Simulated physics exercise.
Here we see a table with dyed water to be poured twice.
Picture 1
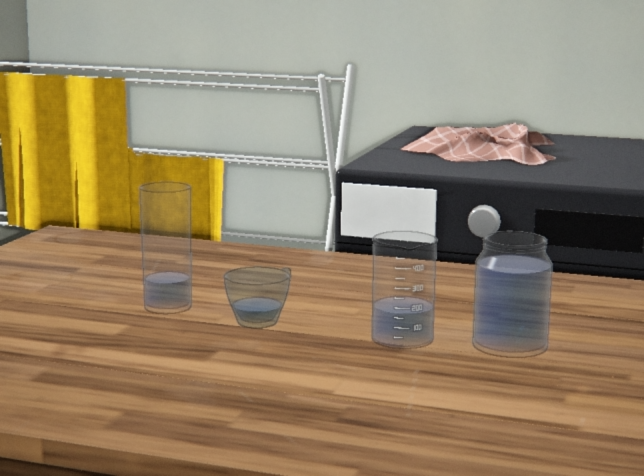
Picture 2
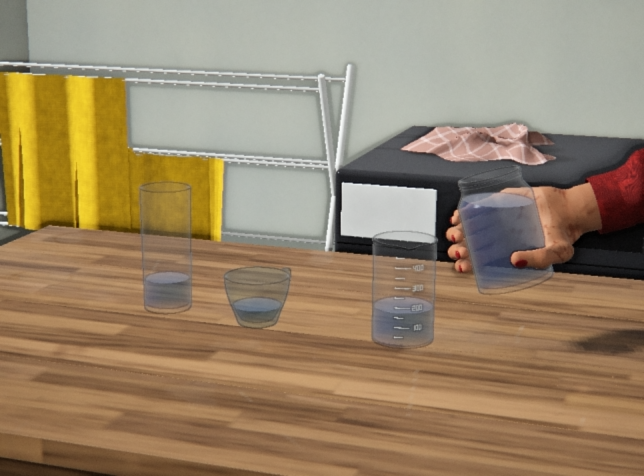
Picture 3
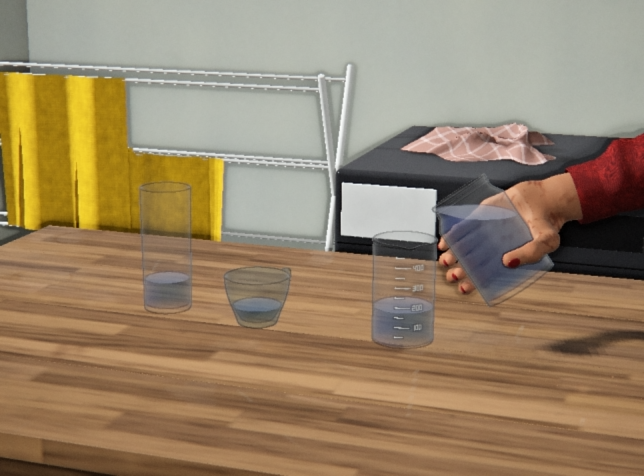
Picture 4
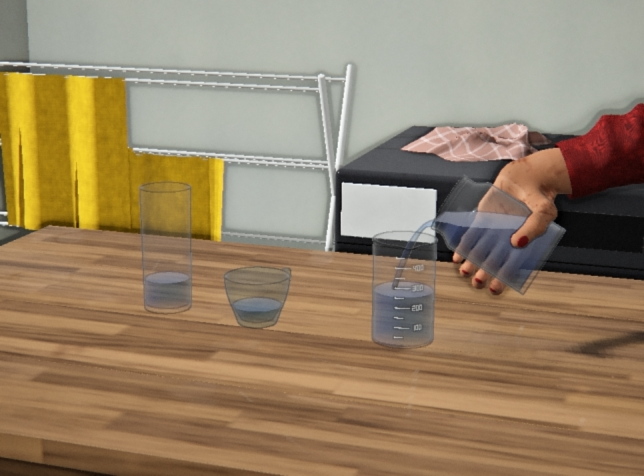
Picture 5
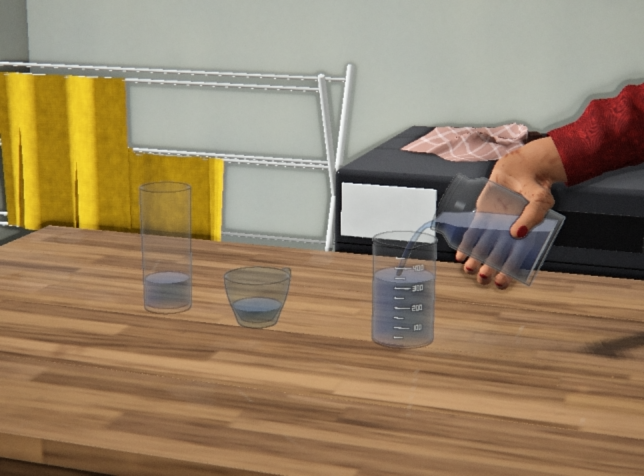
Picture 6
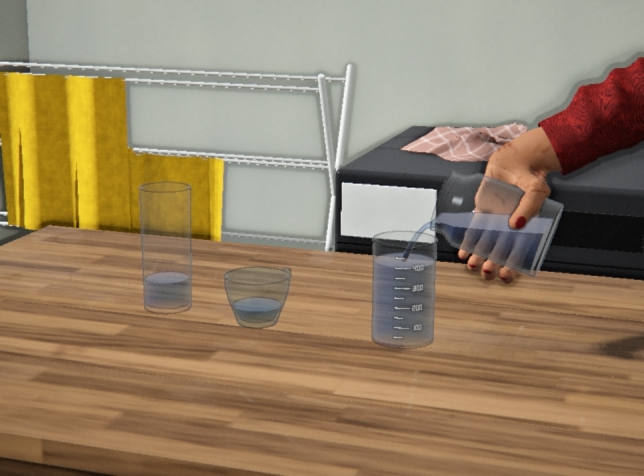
A hand in a red sleeve lifting a jar of bluish water, tilting it leftward and pouring into a beaker, its level rising.
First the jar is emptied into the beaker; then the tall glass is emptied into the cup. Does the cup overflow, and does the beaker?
In order: The cup contains the lot, the beaker cannot contain it.
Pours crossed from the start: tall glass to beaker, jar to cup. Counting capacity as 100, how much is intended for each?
Respectively, 50 and 290 percent of capacity.
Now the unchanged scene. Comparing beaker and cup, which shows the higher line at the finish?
Beaker on the right.
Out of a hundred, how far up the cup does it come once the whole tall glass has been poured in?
I reckon it comes up near 70 per cent.
Next, the beaker is full to the brim with a puddle round it.
Finally, the cup is about two thirds full; the beaker is full to the brim with a puddle round it.
